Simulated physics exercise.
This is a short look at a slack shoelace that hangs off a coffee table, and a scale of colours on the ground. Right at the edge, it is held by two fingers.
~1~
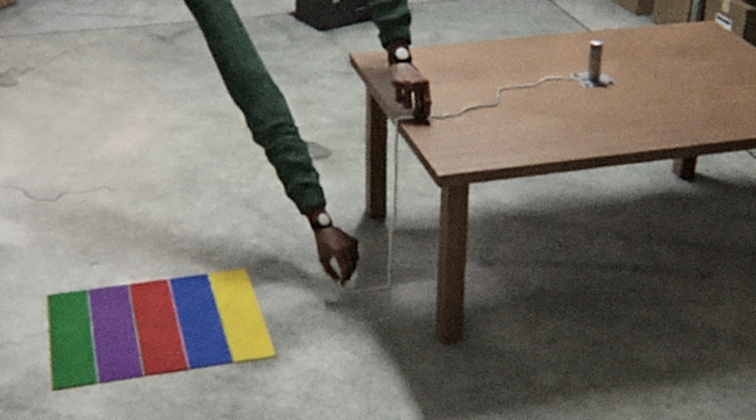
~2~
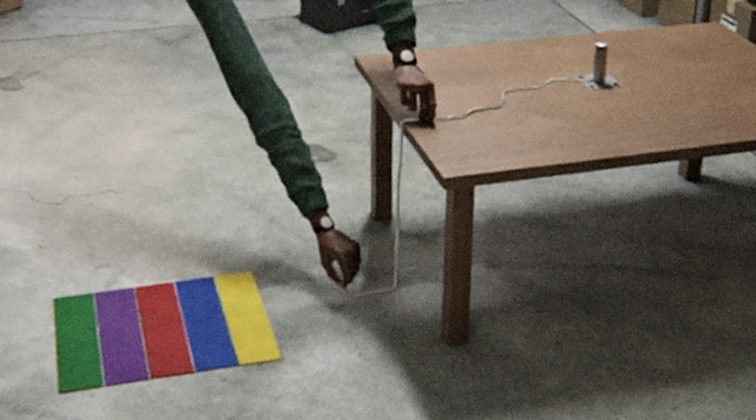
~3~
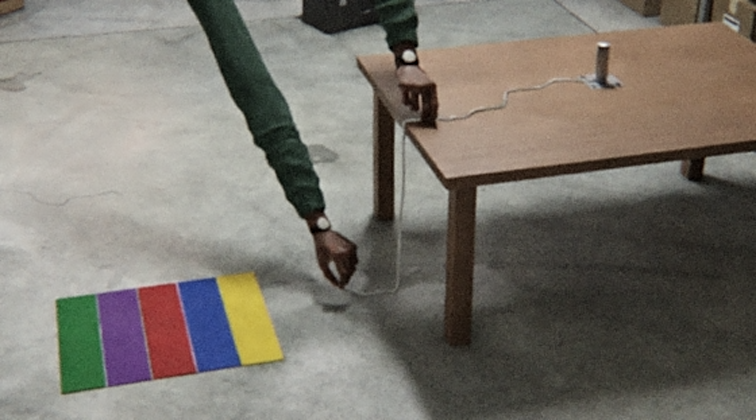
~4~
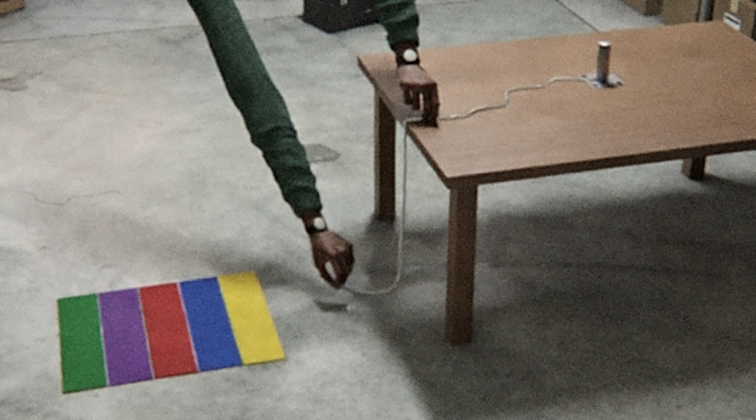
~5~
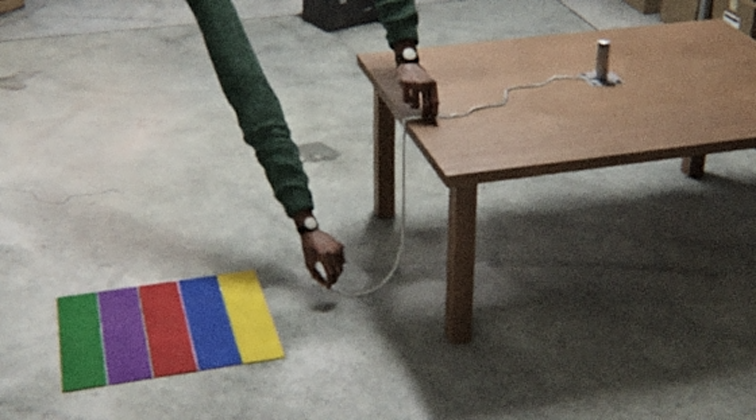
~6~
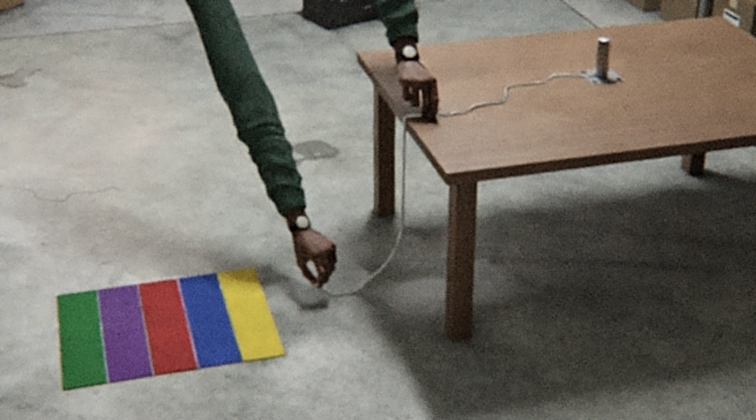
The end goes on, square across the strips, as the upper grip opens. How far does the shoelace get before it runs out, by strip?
As far as the red strip.
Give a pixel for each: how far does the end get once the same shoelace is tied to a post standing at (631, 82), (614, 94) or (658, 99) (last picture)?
(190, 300), (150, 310) and (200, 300), in that order.
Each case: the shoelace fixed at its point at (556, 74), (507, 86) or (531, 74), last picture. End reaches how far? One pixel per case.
That would be (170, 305) for the first, (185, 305) for the second and (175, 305) for the third.
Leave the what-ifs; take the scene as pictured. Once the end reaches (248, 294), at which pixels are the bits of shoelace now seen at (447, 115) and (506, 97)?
One is near (400, 122), the other near (476, 100).
Soon after, end near (248, 294); over yellow.
After that, end near (195, 302); over blue.
At the stop, end near (162, 306); over red. It gets as far as the red strip.
